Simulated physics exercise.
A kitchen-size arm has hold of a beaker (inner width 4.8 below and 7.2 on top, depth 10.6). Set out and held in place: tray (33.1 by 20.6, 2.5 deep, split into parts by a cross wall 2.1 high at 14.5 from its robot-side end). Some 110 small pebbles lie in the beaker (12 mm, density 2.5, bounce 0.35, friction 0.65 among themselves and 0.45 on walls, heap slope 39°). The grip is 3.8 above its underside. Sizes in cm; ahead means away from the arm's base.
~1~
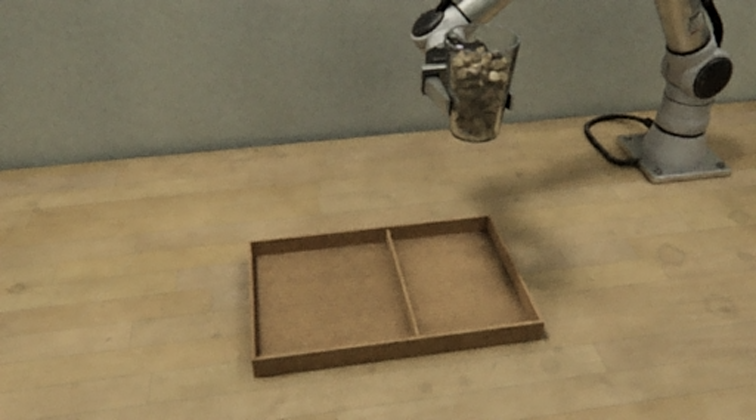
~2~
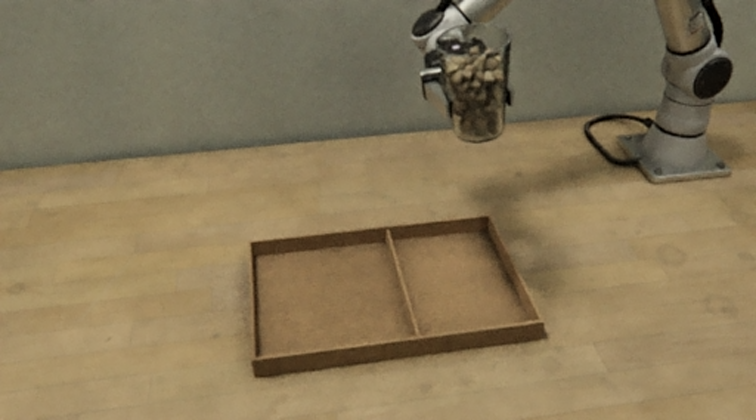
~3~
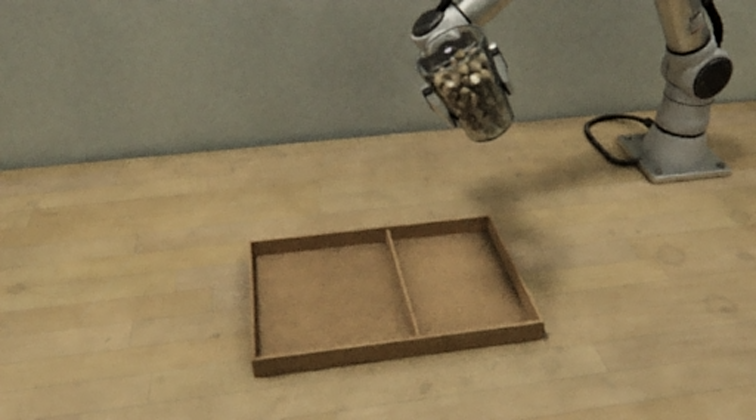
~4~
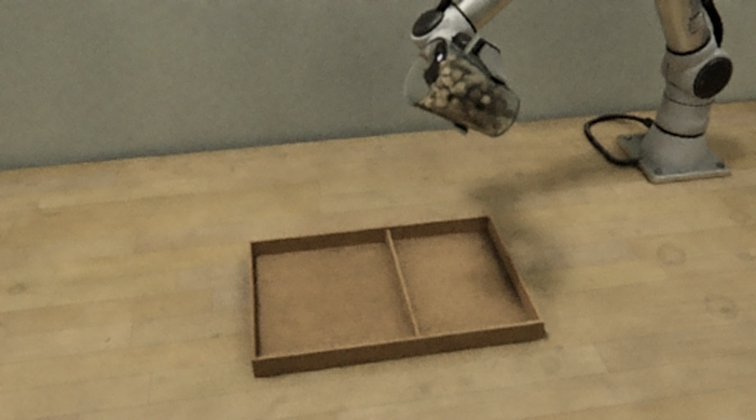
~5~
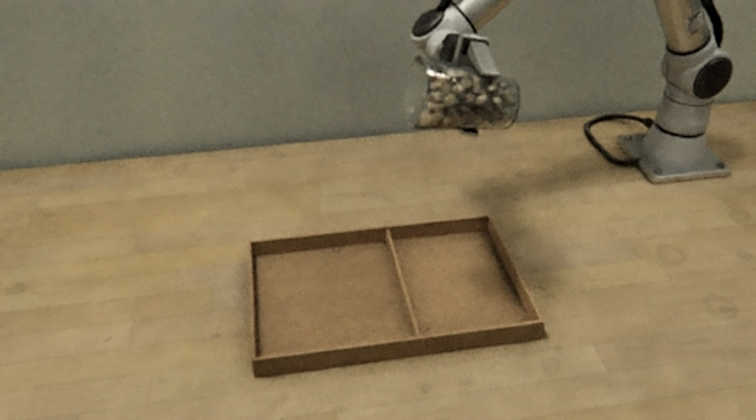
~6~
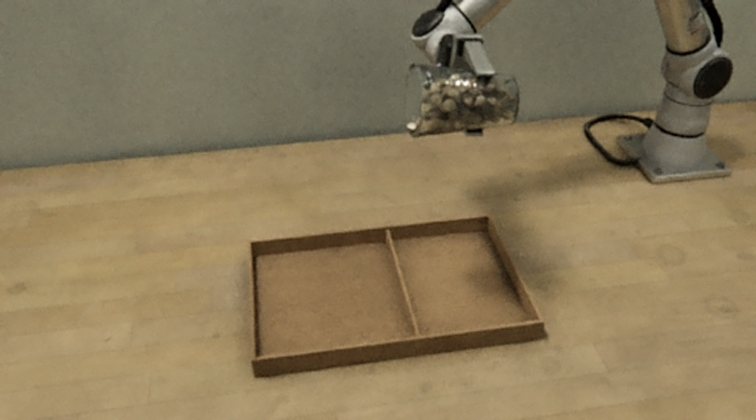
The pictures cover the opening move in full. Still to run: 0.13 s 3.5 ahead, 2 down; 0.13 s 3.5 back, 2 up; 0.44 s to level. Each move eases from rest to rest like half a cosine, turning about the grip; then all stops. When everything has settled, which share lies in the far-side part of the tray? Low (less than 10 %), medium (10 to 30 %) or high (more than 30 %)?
A medium share, 10 to 30 %, ends in the far-side part of the tray.
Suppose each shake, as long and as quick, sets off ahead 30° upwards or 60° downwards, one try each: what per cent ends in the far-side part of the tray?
Some 50 and 5 per cent.
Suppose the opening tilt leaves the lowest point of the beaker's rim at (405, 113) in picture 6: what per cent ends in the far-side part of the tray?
Some 5 per cent.
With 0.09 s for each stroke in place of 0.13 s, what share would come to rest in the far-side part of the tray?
It would be near 30 per cent.
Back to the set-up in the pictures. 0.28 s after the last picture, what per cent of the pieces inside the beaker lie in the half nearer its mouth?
Roughly 50 per cent.
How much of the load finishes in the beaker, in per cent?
Roughly 75 per cent.
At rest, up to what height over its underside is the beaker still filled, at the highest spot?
About 9.5 cm.
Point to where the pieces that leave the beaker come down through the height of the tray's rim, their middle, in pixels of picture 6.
Around (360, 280).
Then, 0.28 s later, tilted 85° forward, highest piece 28 above the table; 92 in the beaker, 17 in flight or on a rim.
Then, 0.56 s later, tilted 20° forward, highest piece 32 above the table; 84 in the beaker, 23 in the far-side part, 1 in the robot-side part, 1 in flight or on a rim.
Then, 0.90 s later, level, highest piece 32 above the table; 84 in the beaker, 24 in the far-side part, 1 in the robot-side part.
Then, 1.95 s later, level, highest piece 32 above the table; 84 in the beaker, 24 in the far-side part, 1 in the robot-side part.
At rest, 84 in the beaker, 24 in the far-side part, 1 in the robot-side part. That is 22 % in the far-side part of the tray.
